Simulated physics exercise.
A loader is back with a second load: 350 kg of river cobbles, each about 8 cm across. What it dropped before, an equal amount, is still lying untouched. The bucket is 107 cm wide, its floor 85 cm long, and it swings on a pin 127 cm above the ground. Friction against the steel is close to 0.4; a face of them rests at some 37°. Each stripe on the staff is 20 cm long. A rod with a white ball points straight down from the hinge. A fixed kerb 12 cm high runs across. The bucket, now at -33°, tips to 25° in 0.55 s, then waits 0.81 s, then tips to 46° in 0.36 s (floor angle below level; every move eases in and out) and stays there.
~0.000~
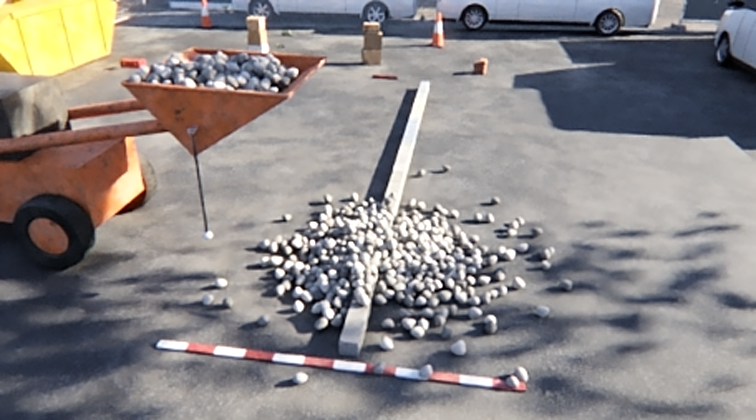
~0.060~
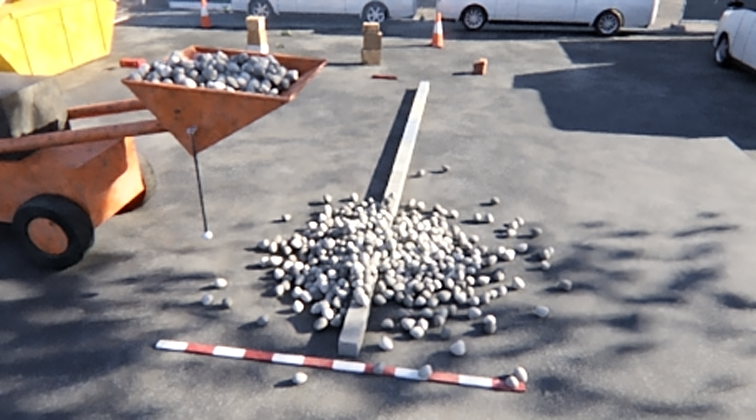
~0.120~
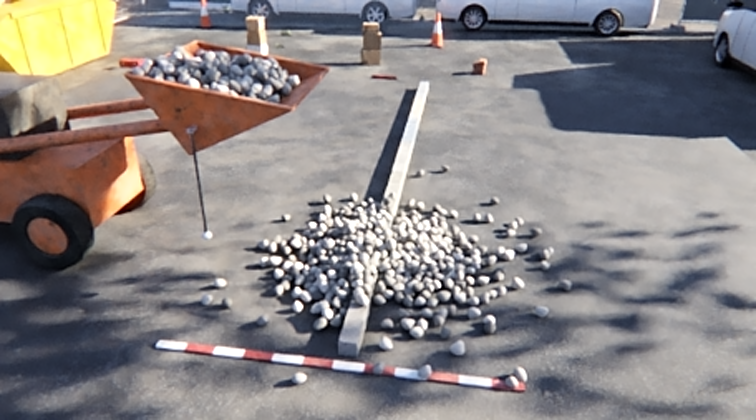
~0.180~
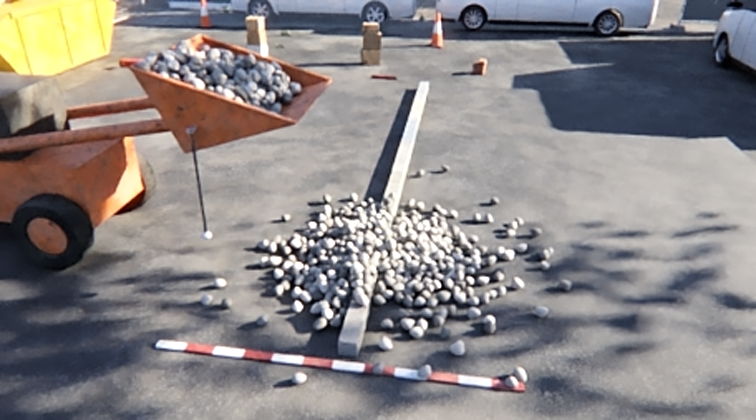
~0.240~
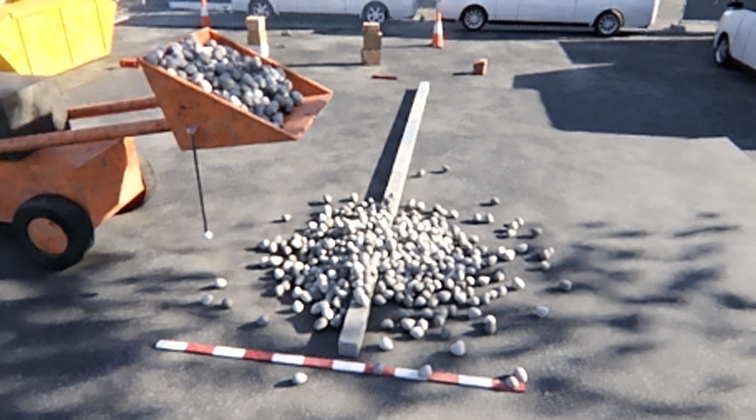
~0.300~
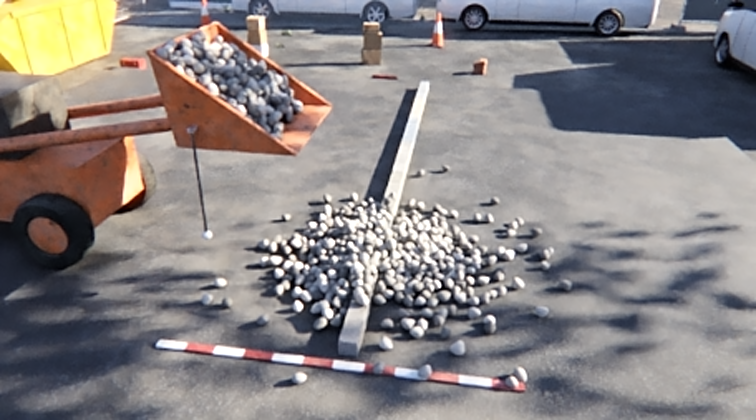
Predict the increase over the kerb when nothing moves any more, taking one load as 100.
Some 27 per cent is added.
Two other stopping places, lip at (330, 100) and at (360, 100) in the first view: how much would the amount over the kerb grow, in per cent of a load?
Near 65 per cent from the first place, 85 from the second.
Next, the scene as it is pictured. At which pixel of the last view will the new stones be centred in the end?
Near (347, 242).
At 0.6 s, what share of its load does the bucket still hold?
It holds some 95 per cent.
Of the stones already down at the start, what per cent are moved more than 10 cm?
About 10 per cent.
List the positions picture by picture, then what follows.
In the first frame, the bucket is at -33°, its lip at (288, 97); the top of the load is at (206, 61). The earlier load is highest near (368, 248), 22 cm above ground level, 54 % on this side of the kerb, 46 % over the kerb.
In the second frame, the bucket is at -31°, its lip at (289, 100); the top of the load is at (207, 60); the stones move at 0.2 m/s on average.
In the third frame, the bucket is at -26°, its lip at (292, 110); the top of the load is at (203, 58); the stones move at 0.5 m/s on average.
In the fourth frame, the bucket is at -18°, its lip at (295, 123); the top of the load is at (198, 55); the stones move at 0.6 m/s on average.
In the fifth frame, the bucket is at -9°, its lip at (297, 139); the top of the load is at (202, 49); the stones move at 0.7 m/s on average.
In the sixth frame, lip at (296, 155), floor tilted -0°, highest stones at (208, 46); the stones move at 0.7 m/s on average.
After 0.4 s the floor is at 16°; in per cent of one load, 100 in the bucket, 54 on this side of the kerb, 46 over the kerb; the foremost stones are at (540, 257).
After 0.6 s the floor is at 25°; in per cent of one load, 95 in the bucket, 59 on this side of the kerb, 46 over the kerb; the foremost stones are at (540, 257).
After 2.2 s the floor is at 46°; in per cent of one load, 0 in the bucket, 127 on this side of the kerb, 73 over the kerb; the foremost stones are at (540, 257).
After 4.7 s the floor is at 46°; in per cent of one load, 0 in the bucket, 127 on this side of the kerb, 73 over the kerb; the foremost stones are at (540, 257). Net gain over the kerb, 27.
